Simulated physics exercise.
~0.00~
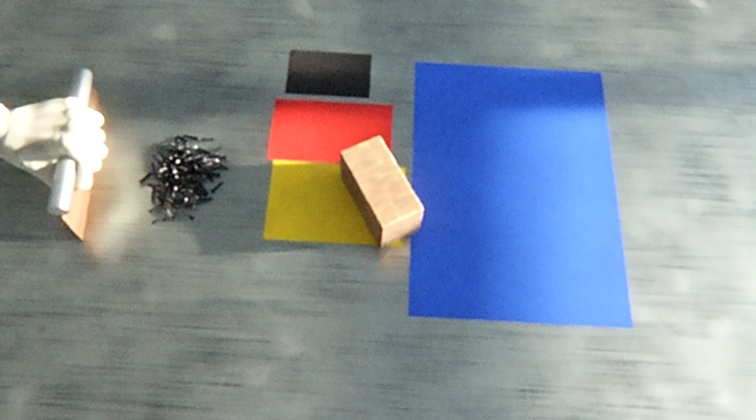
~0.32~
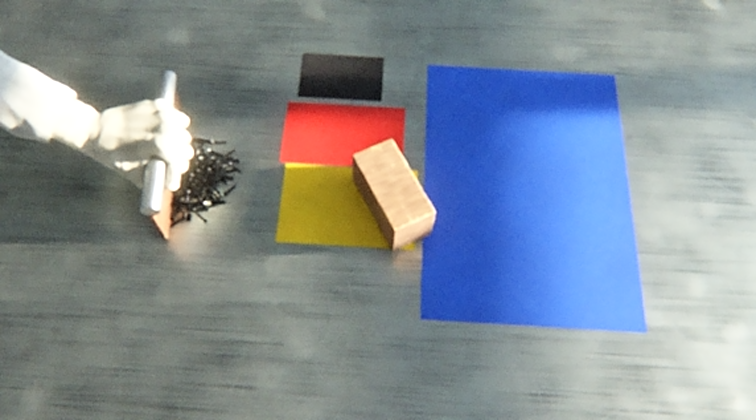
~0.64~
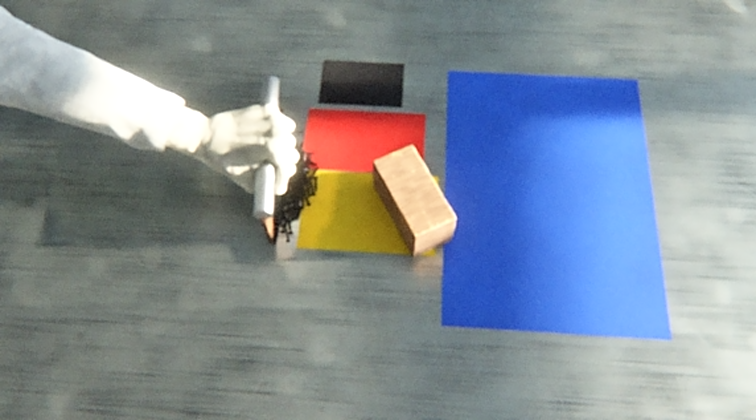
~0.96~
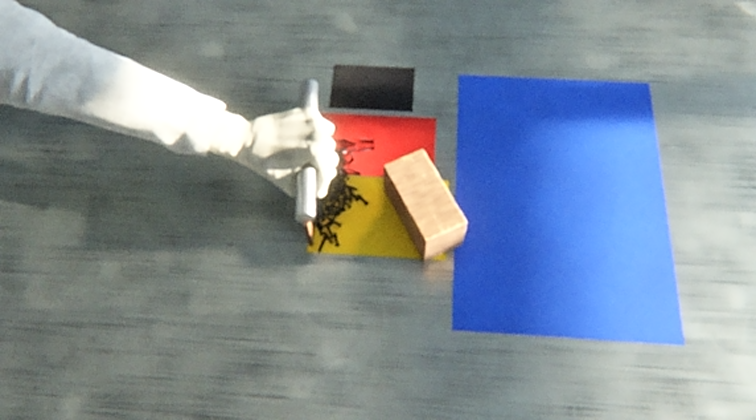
On a grey surface with black, red, yellow and blue sheets, a pale hand holding a scraper moves right and pushes a pile of small black screws along, ending with the screws spread over the yellow and red sheets, beside a fixed wooden block.
